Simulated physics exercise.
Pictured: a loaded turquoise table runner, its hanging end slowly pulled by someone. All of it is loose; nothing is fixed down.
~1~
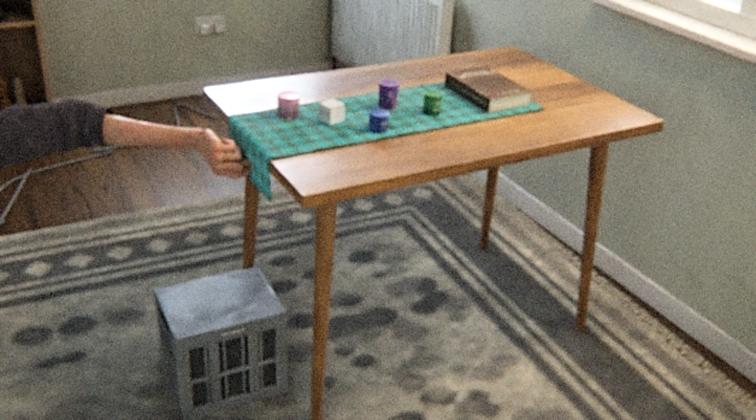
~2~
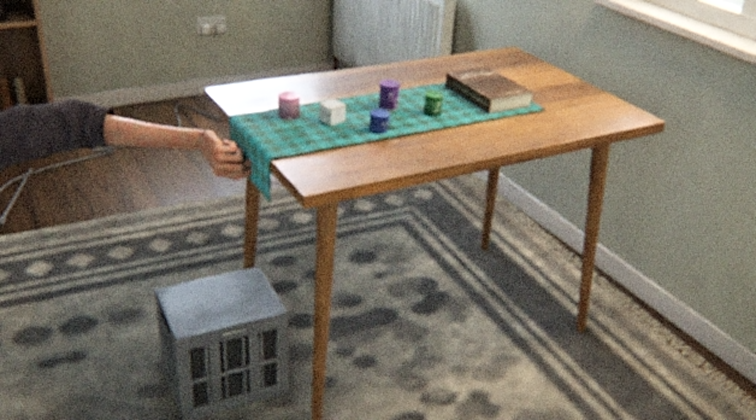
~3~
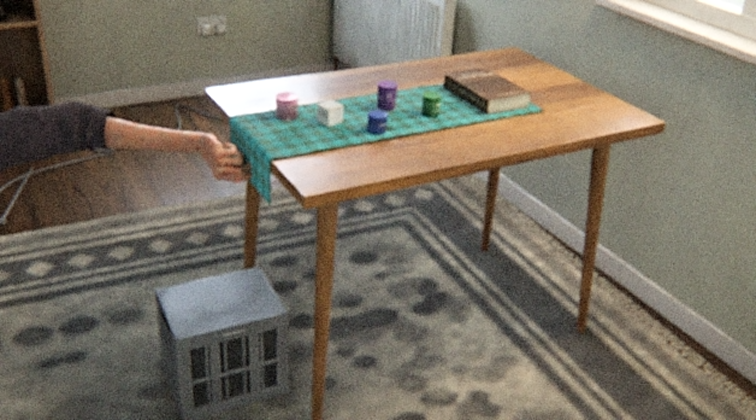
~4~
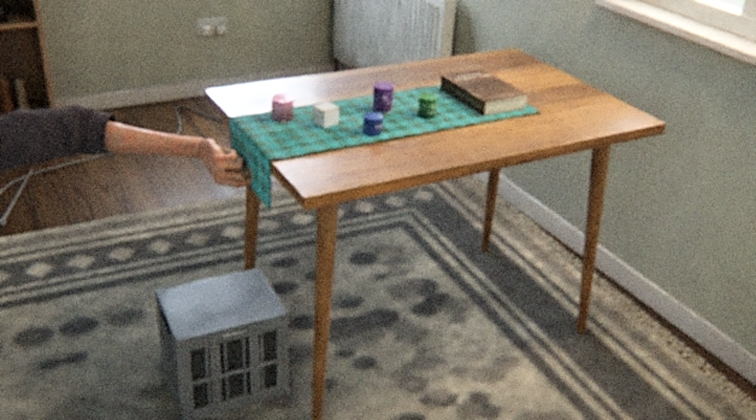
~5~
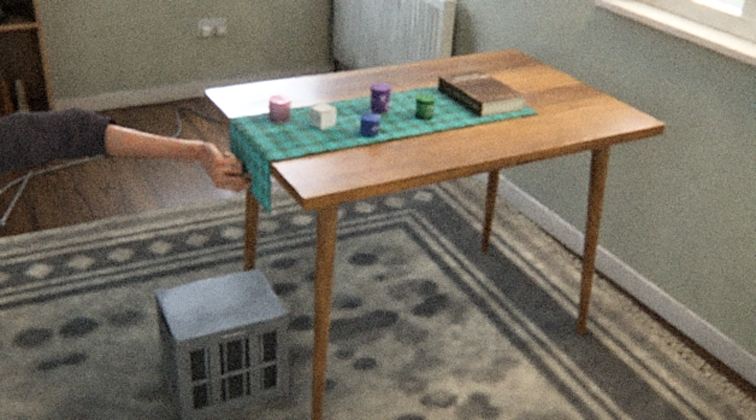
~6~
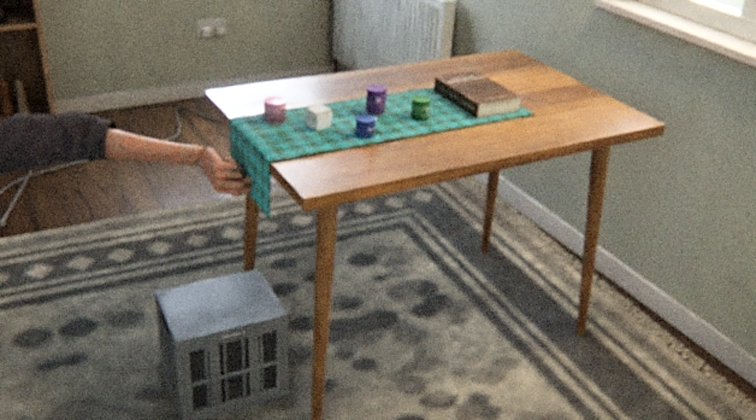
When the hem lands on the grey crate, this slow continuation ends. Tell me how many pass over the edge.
The number that drops will be three.
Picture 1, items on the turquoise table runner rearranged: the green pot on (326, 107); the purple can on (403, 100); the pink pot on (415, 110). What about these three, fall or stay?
Outcome: Green pot falls away, purple can stays aboard, pink pot stays aboard.
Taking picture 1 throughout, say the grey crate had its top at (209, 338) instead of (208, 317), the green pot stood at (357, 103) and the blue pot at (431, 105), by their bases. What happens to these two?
Outcome: Green pot is gone; blue pot keeps its perch.
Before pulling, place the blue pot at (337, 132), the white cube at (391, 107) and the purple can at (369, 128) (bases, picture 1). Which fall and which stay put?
The blue pot is lost, the white cube stays aboard, the purple can is lost.
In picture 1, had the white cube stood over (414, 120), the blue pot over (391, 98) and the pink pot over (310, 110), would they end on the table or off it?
The white cube? It stays where it is. The blue pot stays where it is, and the pink pot tips off.
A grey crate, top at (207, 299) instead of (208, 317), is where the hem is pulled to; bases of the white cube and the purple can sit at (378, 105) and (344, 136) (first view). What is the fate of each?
White cube stays, purple can is gone.
Early on, hem near (249, 240); pink pot gone.
Midway, hem near (249, 285); pink pot and white cube gone.
Finally, hem on the crate; pink pot, white cube and blue pot gone. The table loses three.
